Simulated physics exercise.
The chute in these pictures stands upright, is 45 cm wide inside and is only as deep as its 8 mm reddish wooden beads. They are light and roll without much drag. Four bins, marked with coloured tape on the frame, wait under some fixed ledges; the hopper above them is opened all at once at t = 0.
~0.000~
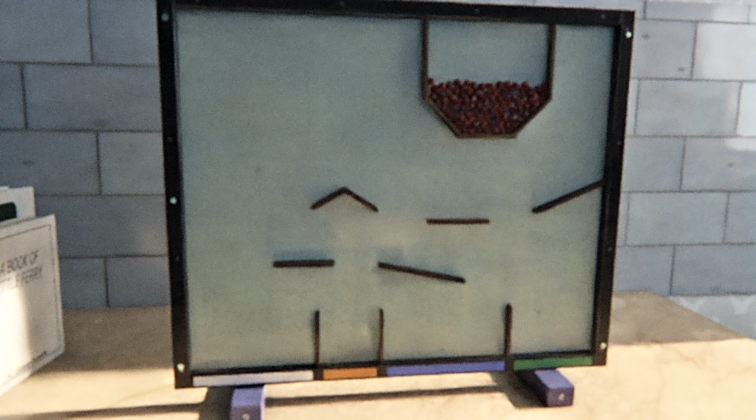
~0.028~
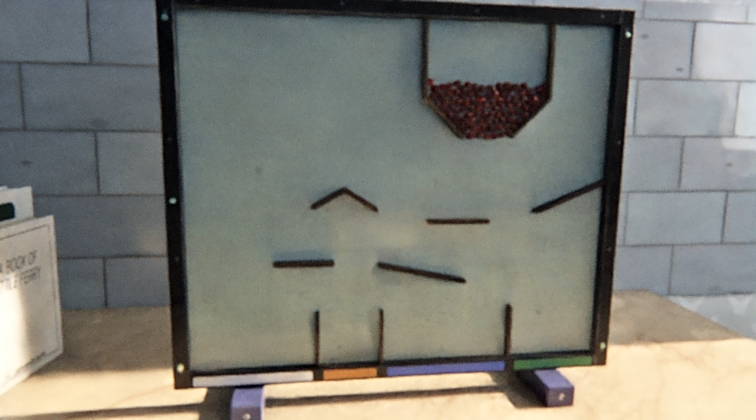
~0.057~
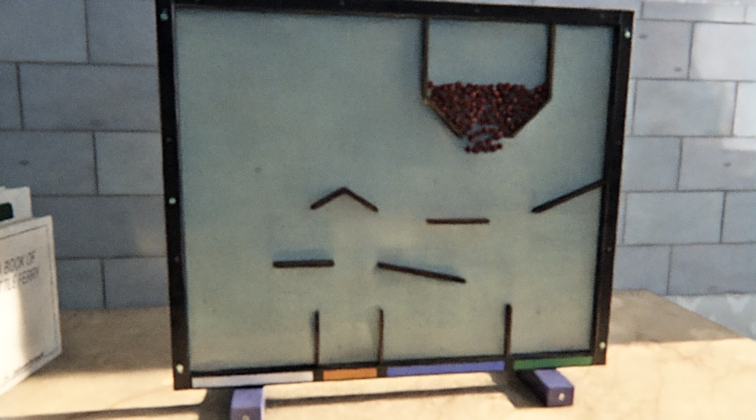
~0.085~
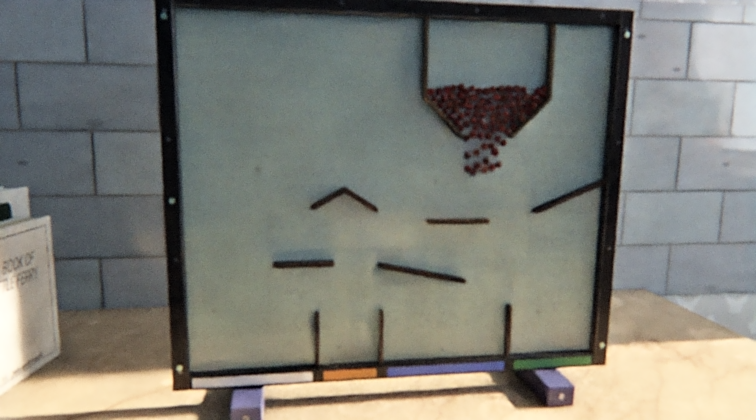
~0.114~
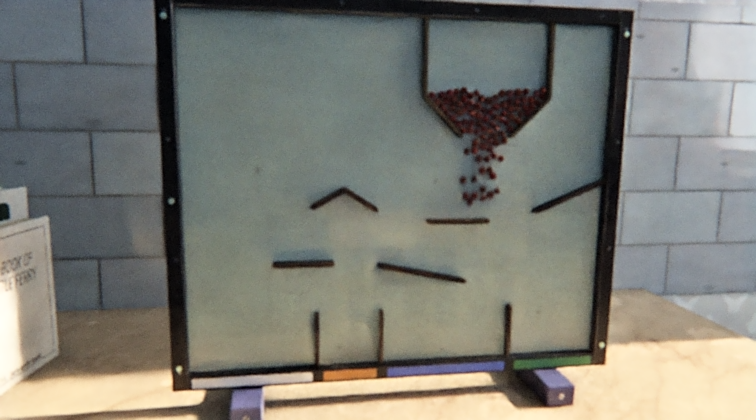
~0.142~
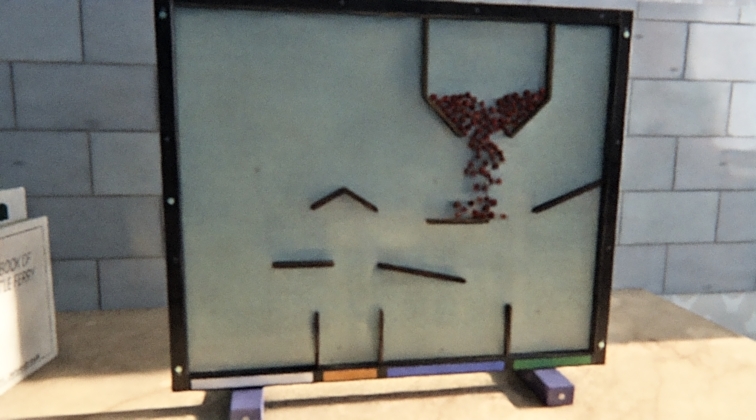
Dark reddish beads sit in a hopper at the upper right of an upright, black-framed panel, then pour from its opened bottom in a thin, scattering stream onto a short level ledge. The panel, seen from the front by a nearly still camera, stands on purple feet on a tan surface before a grey block wall. Dark ledges cross it above white, orange, blue and green bins, beside a pale book at left.
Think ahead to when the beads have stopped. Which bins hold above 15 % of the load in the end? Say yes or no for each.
Orange bin: No; blue bin: Yes; white bin: No; green bin: Yes.
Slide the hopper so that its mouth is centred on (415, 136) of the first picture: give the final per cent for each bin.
Orange bin: 25; blue bin: 55; white bin: 5; green bin: 10.
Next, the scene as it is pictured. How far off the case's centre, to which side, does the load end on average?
Some 11 cm right of it.
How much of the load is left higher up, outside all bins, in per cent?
About 10 per cent.
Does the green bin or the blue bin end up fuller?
More goes to the green bin.
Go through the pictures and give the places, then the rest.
The first picture shows gate shut, about 90 beads in the hopper; its mouth (460, 136) to (511, 137); orange (350, 374), blue (447, 369), white (254, 379), green (553, 363).
In the second picture, 1 out; lowest bead (486, 137).
In the third picture, 9 out; lowest bead (475, 151).
In the fourth picture, 15 out; lowest bead (473, 173).
In the fifth picture, 25 out; lowest bead (470, 202).
In the sixth picture, 36 out; lowest bead (504, 217); ledges slope (380, 265) to (463, 280), roof (313, 207) to (375, 209), level (429, 222) to (487, 221), slope (535, 211) to (604, 181), level (275, 265) to (332, 264).
After 0.24 s 70 % have left the hopper; down in the bins, nothing yet.
After 0.34 s 95 % have left the hopper; down in the bins, blue 5 %, green 25 %.
After 0.55 s 100 % have left the hopper; down in the bins, orange 5 %, blue 10 %, green 45 %.
All still by 1.7 s, orange 10 %, blue 30 %, white 0 %, green 50 %, left higher up 10 %.
